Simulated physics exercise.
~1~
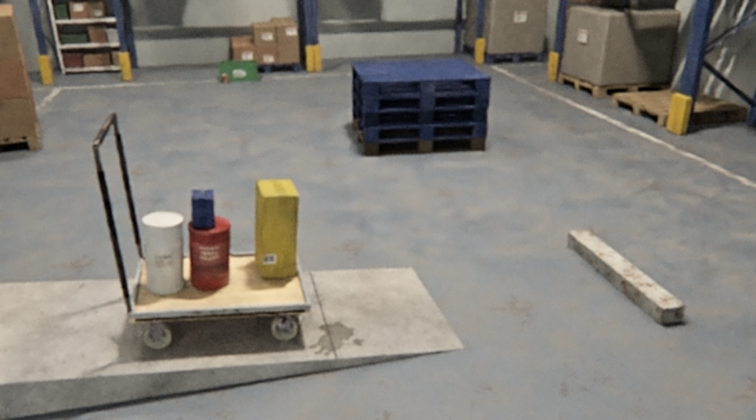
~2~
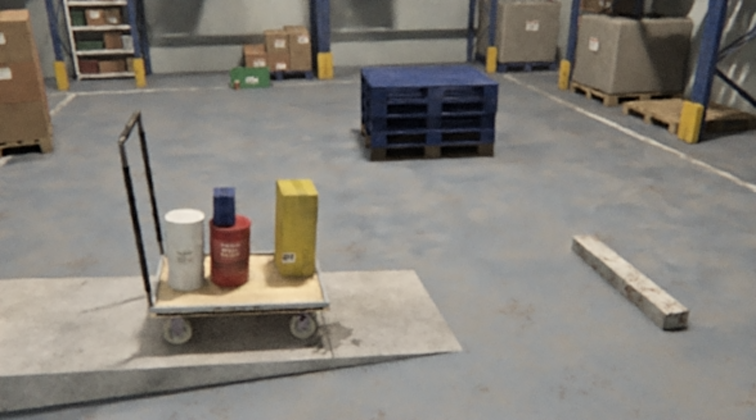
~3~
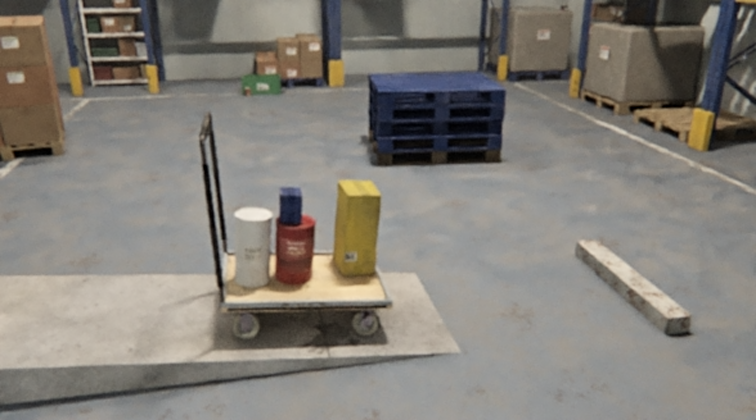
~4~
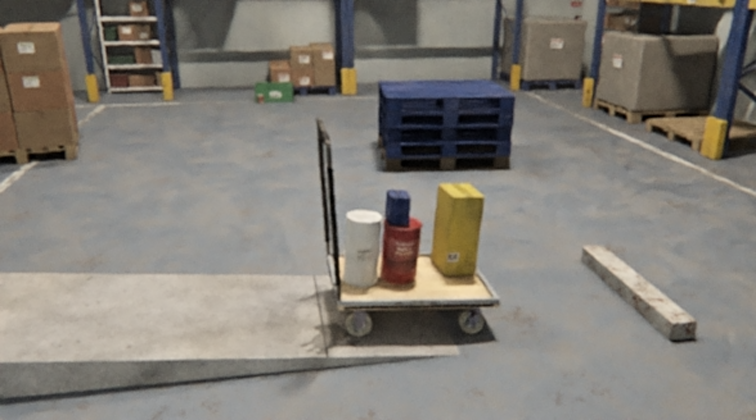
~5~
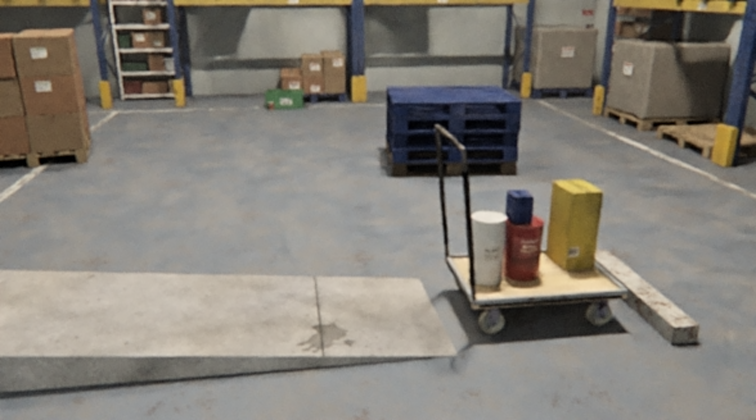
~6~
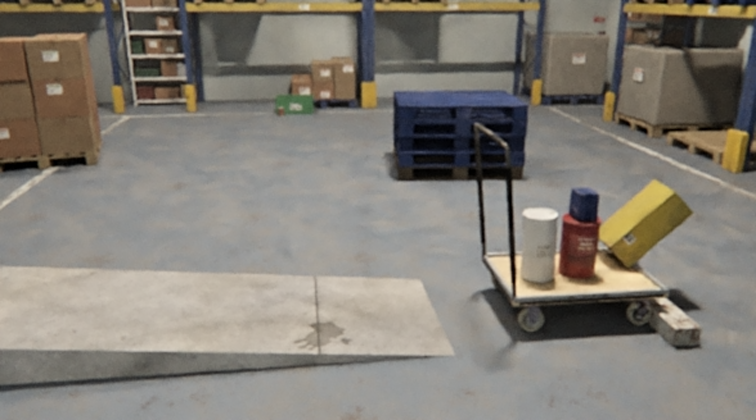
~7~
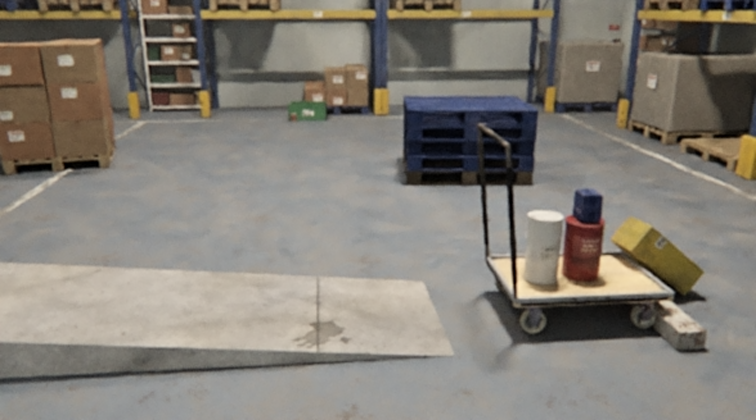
The video shows a flat trolley carrying a white canister, a red pail with a blue box on top, and a yellow box rolling right down a ramp and across a warehouse floor to a kerb, where the yellow box topples off the front while the others stay upright aboard.
